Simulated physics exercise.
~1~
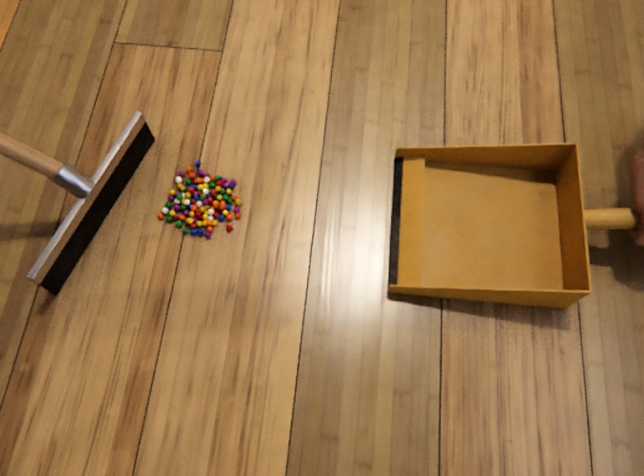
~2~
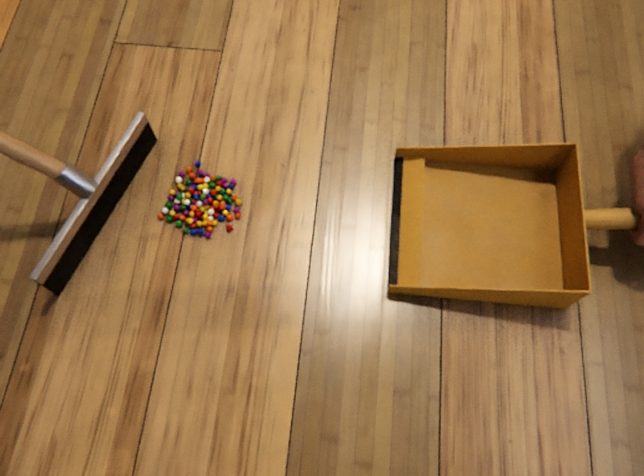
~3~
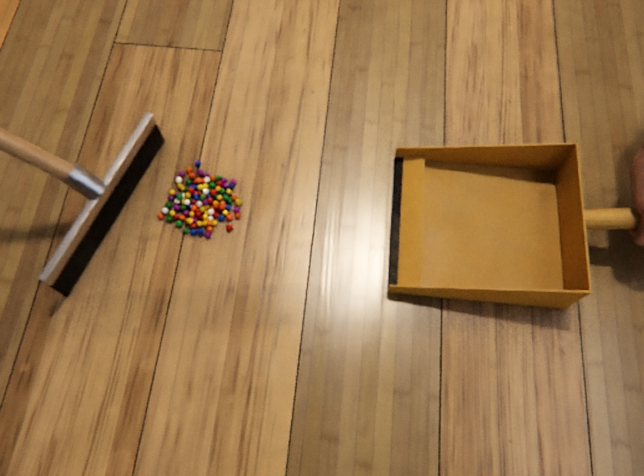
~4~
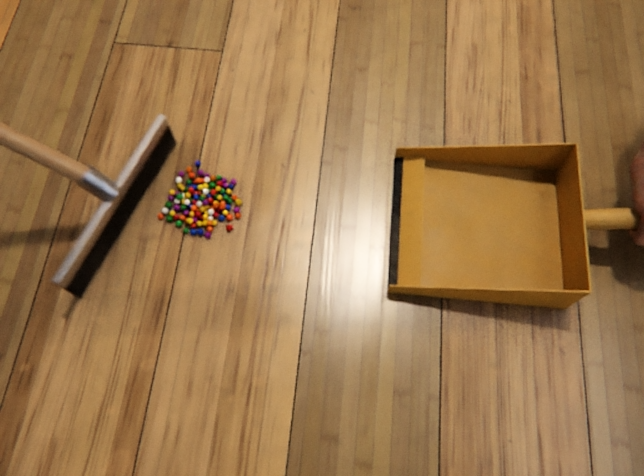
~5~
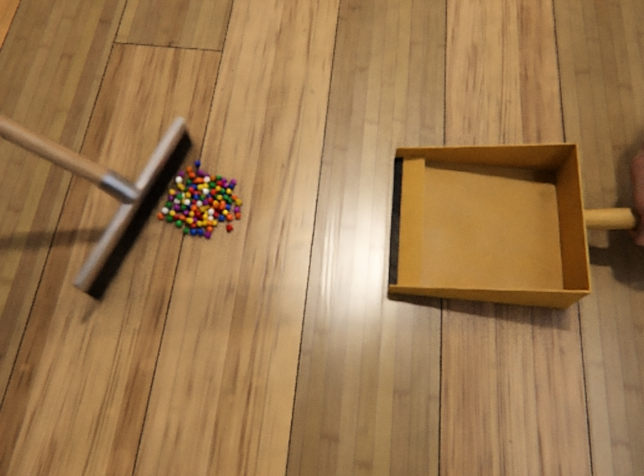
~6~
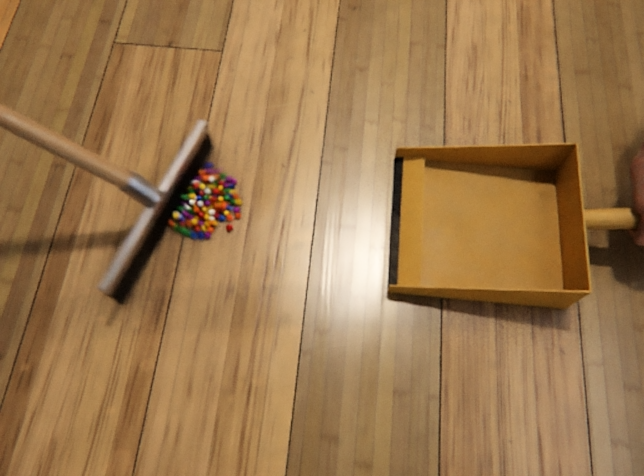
Part of a hand at the right edge grips the short handle of a tan dustpan, its dark-lipped open side facing left, on a striped wooden floor seen from above. A small heap of multicoloured beads lies left of centre, with a slanted black-and-silver squeegee on a wooden pole further left. The squeegee slides rightward, reaching the beads and bunching them slightly, while the pan and camera stay still.
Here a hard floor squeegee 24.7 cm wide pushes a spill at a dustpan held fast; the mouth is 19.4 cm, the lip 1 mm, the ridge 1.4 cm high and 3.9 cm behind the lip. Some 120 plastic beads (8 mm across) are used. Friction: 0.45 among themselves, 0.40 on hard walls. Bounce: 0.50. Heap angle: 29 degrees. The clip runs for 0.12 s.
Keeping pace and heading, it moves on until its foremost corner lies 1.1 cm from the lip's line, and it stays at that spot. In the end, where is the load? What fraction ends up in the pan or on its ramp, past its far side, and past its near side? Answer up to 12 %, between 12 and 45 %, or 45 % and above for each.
In the pan or on its ramp: Between 12 and 45 %; past the pan's far side: Up to 12 %; past the pan's near side: Between 12 and 45 %.
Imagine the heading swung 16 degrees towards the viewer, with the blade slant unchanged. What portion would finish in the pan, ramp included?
It comes to roughly 30 in a hundred.
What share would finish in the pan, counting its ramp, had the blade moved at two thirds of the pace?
In that case close to 25 per cent.
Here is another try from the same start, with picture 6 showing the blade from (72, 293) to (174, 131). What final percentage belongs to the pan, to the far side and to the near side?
Pan 20, far 5, near 35.
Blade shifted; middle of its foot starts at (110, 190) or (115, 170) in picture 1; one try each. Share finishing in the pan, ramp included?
About 35 and 40 per cent.
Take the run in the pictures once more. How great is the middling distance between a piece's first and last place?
About 40 cm.
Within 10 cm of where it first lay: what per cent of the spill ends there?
I'd estimate roughly 0 per cent.
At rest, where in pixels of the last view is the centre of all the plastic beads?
Somewhere near (492, 280) in the last picture.
Then, 0.11 s after the last picture, middle of the blade 15 cm from the lip; 0 % over the lip, far side 5 %, near side 10 %.
Then, 0.18 s after the last picture, middle of the blade 8 cm from the lip; 0 % over the lip, far side 5 %, near side 20 %.
Then, 0.40 s after the last picture, middle of the blade 5 cm from the lip; 60 % over the lip, far side 5 %, near side 30 %.
In the end, pan 40 %, far side 5 %, near side 30 %, in front of the lip or behind the blade 30 %.
